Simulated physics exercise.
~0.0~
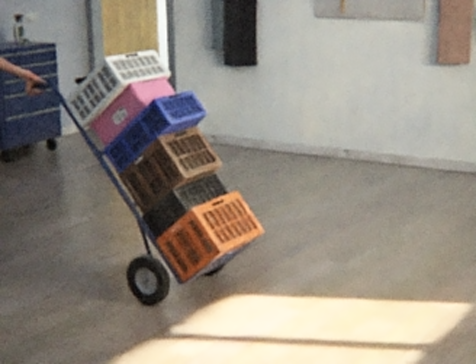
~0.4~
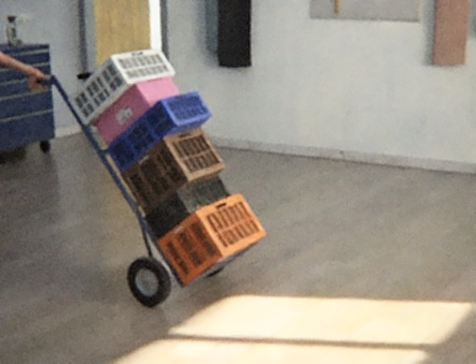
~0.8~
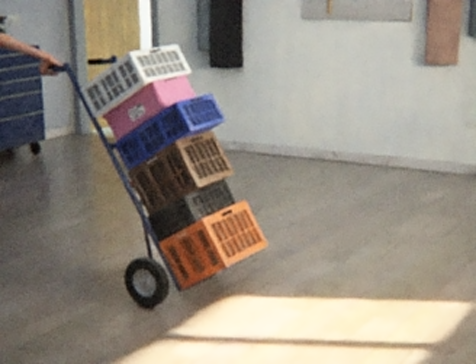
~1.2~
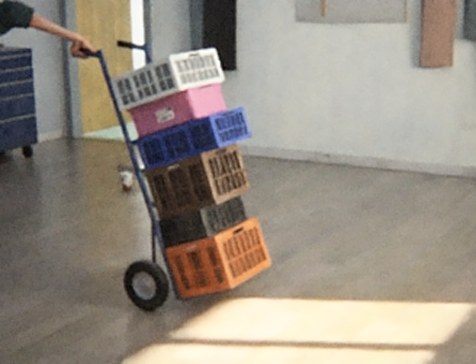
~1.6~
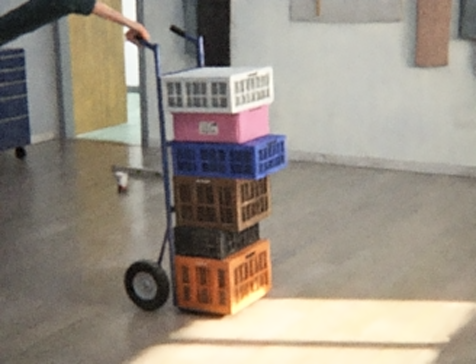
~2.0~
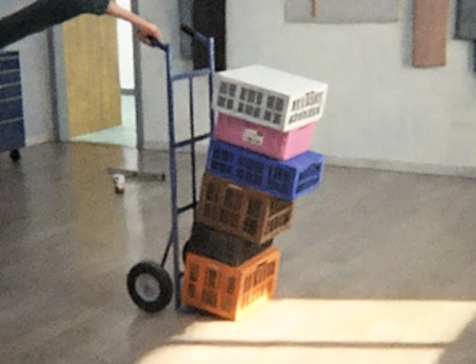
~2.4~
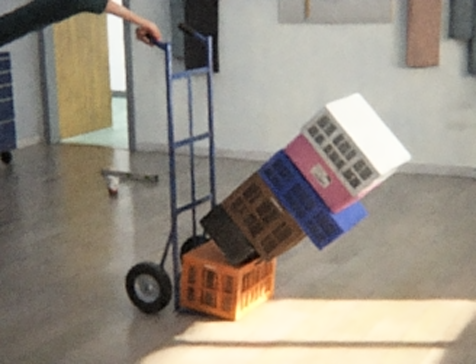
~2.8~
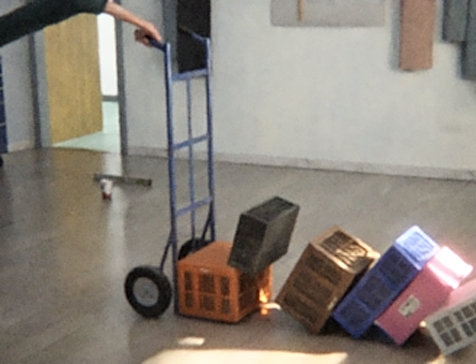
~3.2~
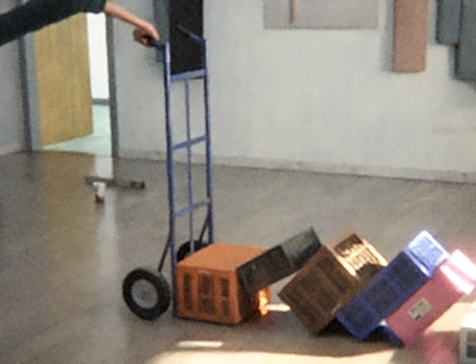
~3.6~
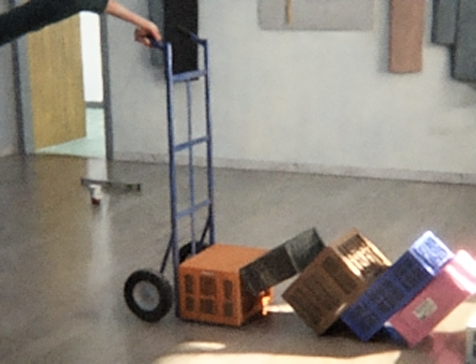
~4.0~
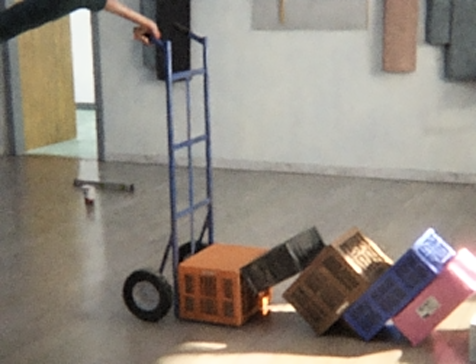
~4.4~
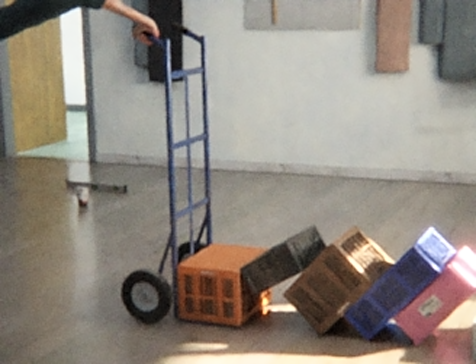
A hand swings a loaded hand truck upright, and all but the bottom orange crate topple right.
